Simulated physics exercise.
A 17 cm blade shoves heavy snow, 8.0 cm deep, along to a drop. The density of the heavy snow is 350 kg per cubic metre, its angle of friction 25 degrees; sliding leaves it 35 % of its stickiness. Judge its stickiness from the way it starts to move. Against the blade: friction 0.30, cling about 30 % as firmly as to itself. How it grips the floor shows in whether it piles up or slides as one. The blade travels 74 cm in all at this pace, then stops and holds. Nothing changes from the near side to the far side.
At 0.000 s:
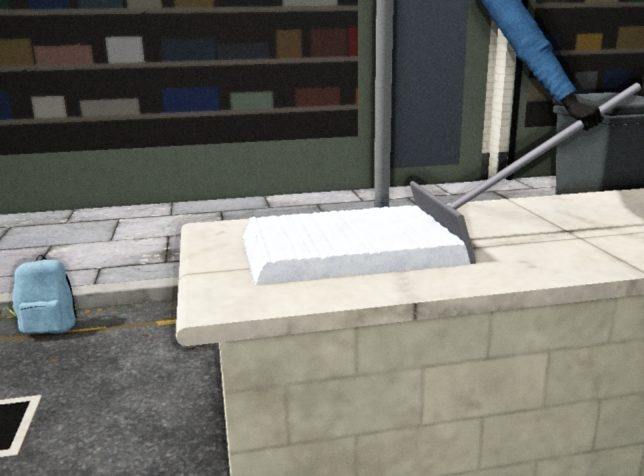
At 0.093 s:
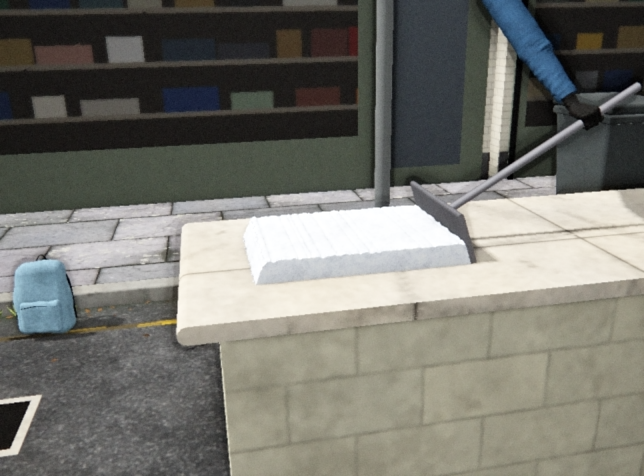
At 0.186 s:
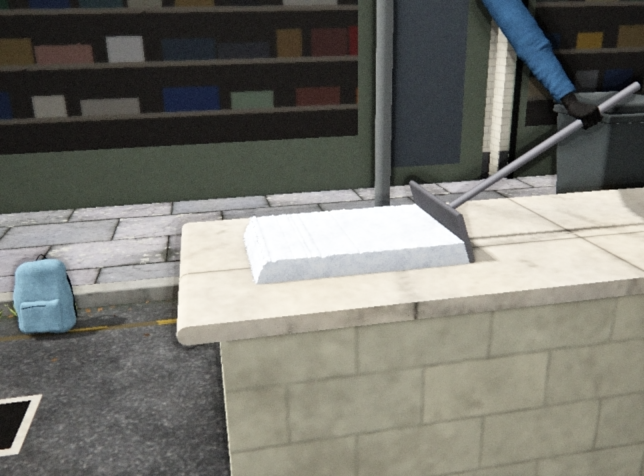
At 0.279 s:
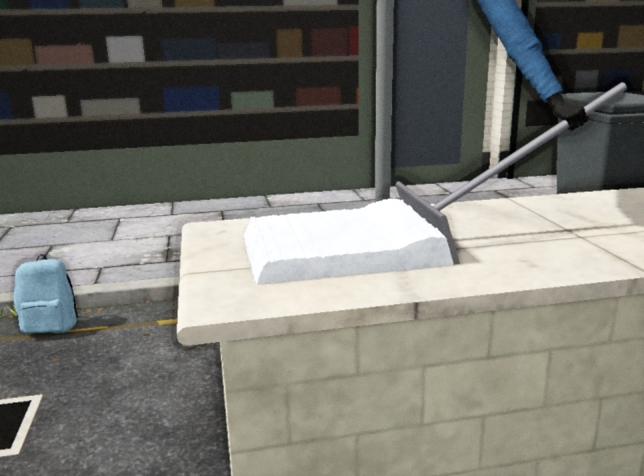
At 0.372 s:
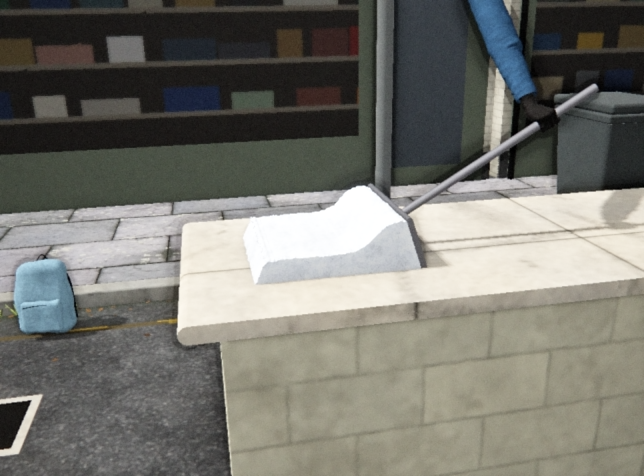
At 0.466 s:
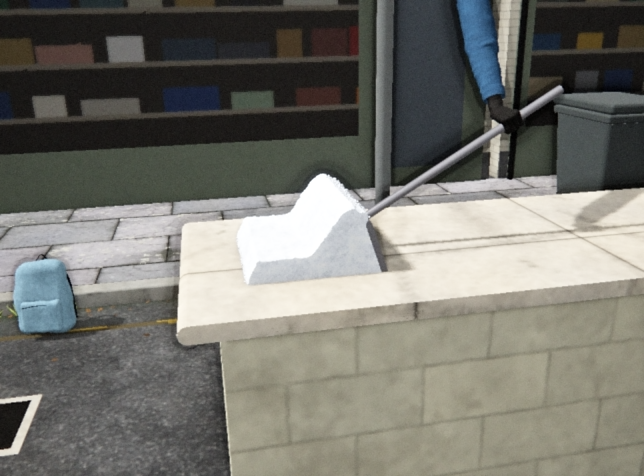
Gloved hand in blue sleeve pushing a blade leftward along a pale stone ledge, bunching white snow into a steep heap.
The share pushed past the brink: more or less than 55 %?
The share pushed past the brink is more than 55 %.
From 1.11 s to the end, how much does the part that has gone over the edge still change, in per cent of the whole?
About 1 %.
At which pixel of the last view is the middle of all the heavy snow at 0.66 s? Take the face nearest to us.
Around (246, 262).
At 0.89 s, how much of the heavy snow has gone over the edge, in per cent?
About 12 %.
After 0.66 s, 0 % has gone over the edge.
After 0.89 s, 12 % has gone over the edge.
After 1.11 s, 68 % has gone over the edge.
After 1.34 s, 69 % has gone over the edge.
After 1.44 s, at the end, 69 % has gone over the edge.
